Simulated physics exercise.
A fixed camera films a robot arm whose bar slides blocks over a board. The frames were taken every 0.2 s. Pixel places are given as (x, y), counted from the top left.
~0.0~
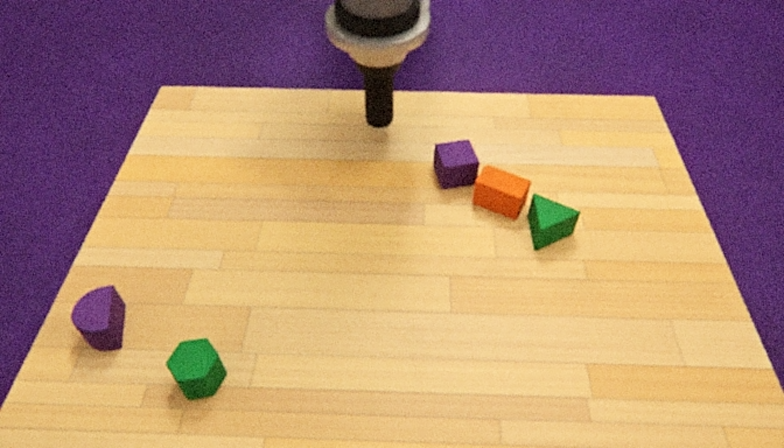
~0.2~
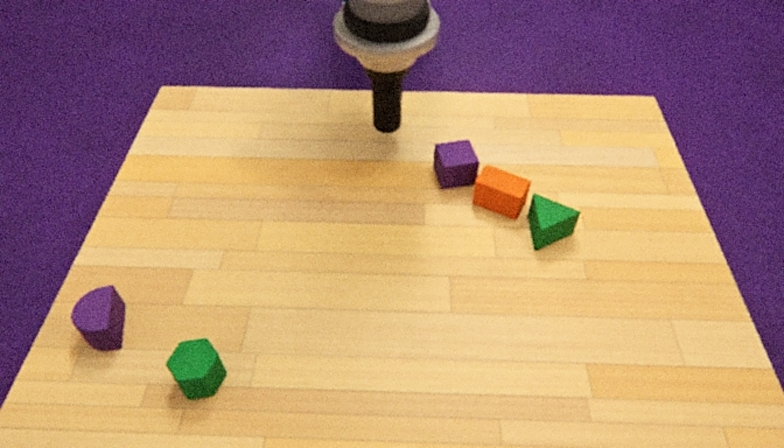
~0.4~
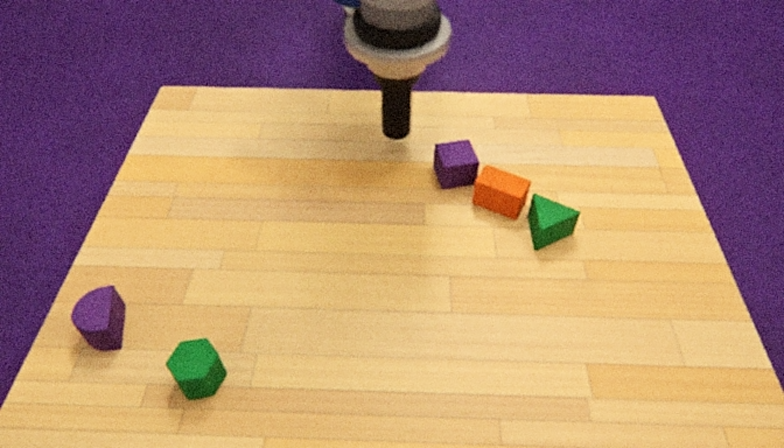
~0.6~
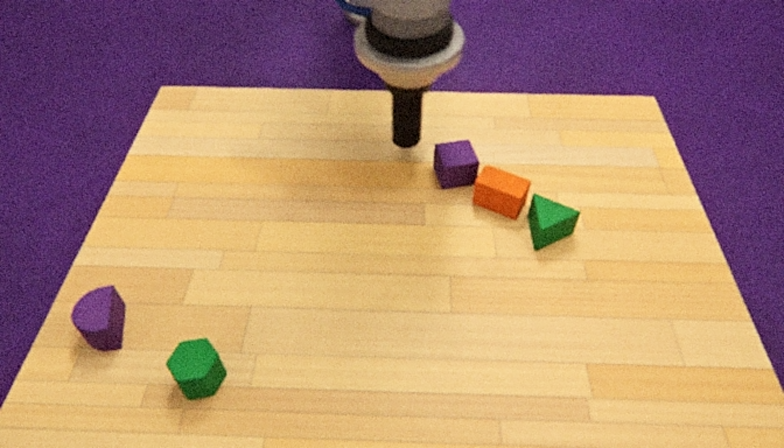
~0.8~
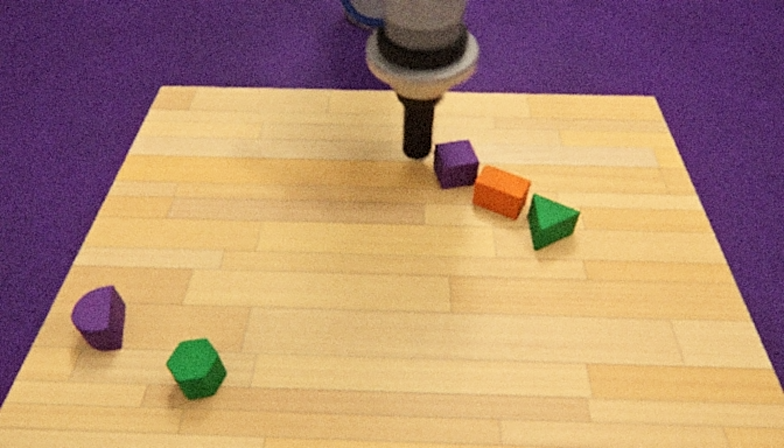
A robotic arm with a black tip moves right and slightly down beside a purple block on a wooden board, blocks staying still.
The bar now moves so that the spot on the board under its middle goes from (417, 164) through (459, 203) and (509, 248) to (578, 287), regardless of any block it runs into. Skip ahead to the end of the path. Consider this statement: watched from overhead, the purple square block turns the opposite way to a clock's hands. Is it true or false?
True - the claim holds.
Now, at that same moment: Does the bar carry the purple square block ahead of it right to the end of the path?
Answer: No.
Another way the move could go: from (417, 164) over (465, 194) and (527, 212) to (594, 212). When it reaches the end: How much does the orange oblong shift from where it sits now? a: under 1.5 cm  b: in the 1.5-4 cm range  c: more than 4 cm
Choice c: More than 4 cm.
On the path given first. One third of the way, bar (462, 192); purple square block (477, 157), turned 20° anticlockwise; orange oblong (509, 181), turned 20° clockwise.
Two thirds of the way, bar (512, 236); purple square block (477, 157), turned 20° anticlockwise; orange oblong (509, 181), turned 20° clockwise.
At the end, bar (582, 275); purple square block (477, 157), turned 20° anticlockwise; orange oblong (509, 181), turned 20° clockwise; green three-sided block still.
